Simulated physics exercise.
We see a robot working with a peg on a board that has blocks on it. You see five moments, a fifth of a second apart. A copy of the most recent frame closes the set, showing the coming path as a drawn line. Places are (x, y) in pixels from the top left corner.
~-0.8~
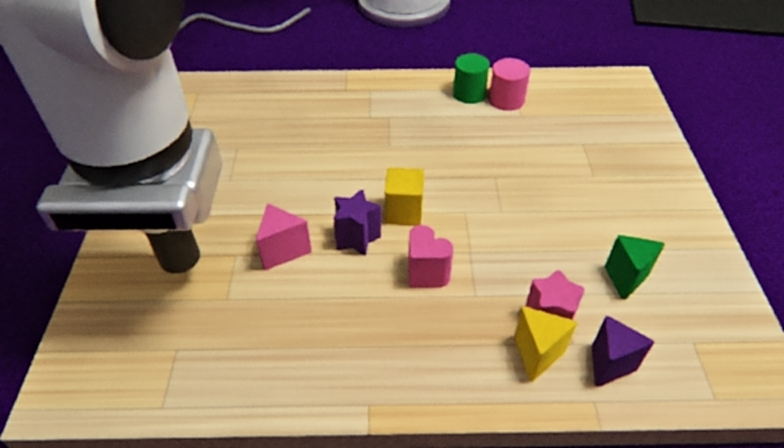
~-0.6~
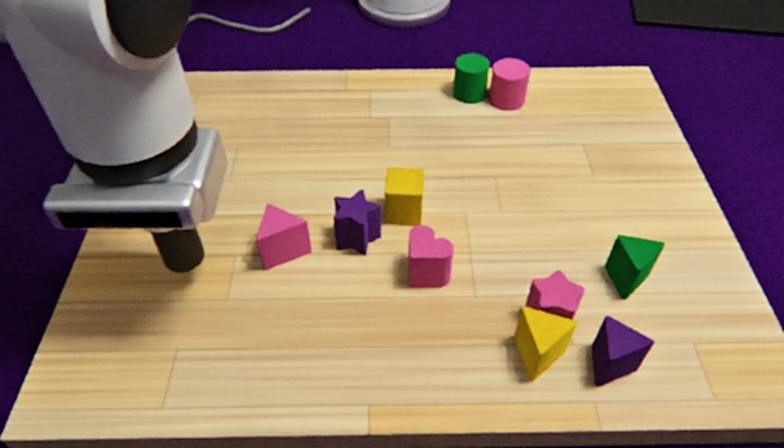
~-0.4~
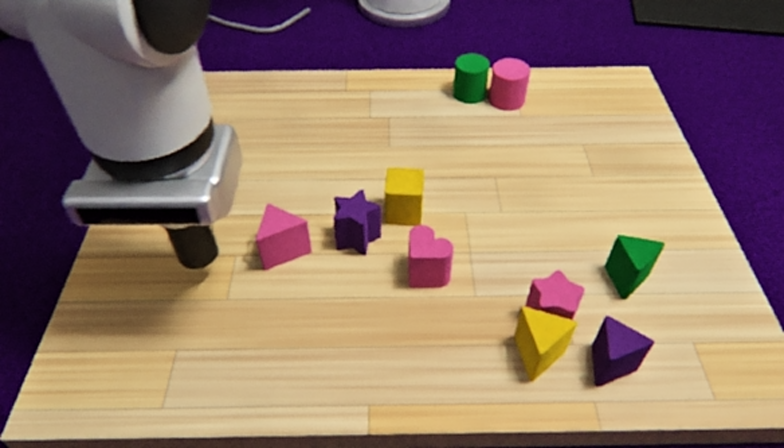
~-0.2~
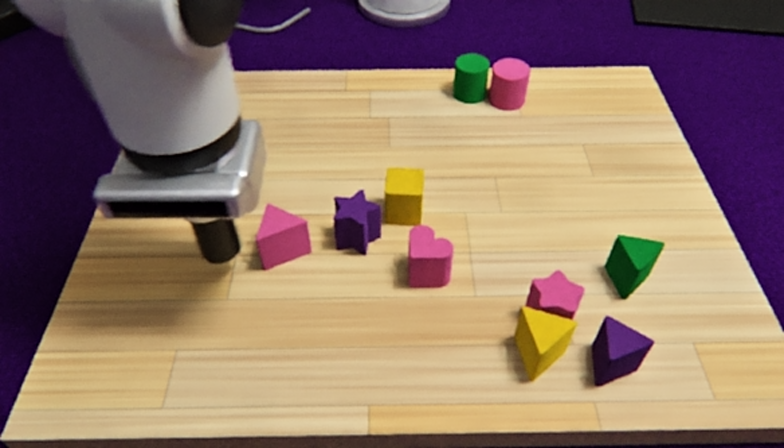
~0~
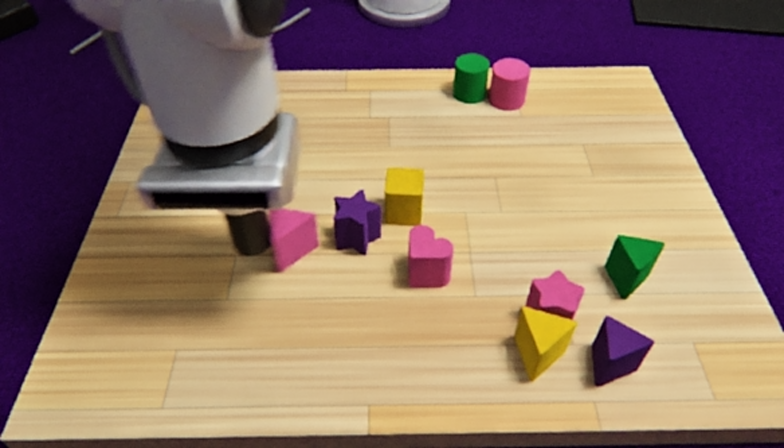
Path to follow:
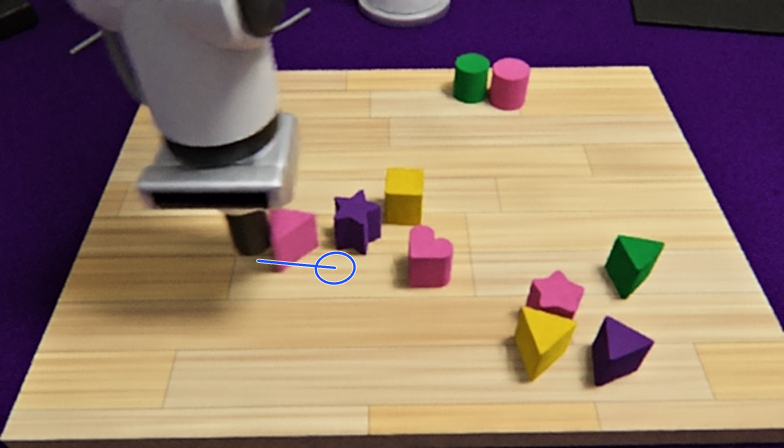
The video shows a robot arm with a dark peg moving rightward over a wooden board of colourful blocks, slowly at first, then reaching the pink triangular block and nudging it slightly right while the other blocks stay still.
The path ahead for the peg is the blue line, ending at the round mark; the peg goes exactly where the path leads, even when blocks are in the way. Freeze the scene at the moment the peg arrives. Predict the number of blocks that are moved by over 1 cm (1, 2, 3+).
This push will displace two blocks.
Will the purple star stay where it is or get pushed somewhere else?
The push reaches it.
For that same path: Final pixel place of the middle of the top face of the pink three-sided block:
In the picture, it is at (339, 210).
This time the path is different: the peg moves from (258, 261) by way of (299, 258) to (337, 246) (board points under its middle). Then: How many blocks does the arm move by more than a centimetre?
By the end, three or more blocks will have moved.
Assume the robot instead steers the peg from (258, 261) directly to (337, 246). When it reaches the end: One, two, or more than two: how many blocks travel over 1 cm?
Blocks displaced: At least 3.
The drawn path runs from (258, 261) to (335, 268).
What follows on the original path. Halfway along, peg (293, 245); pink three-sided block (321, 216), turned 40° anticlockwise; purple star (358, 204).
At the end, peg (333, 249); pink three-sided block (339, 210), turned 60° anticlockwise; purple star (375, 198); pink heart block not moved.
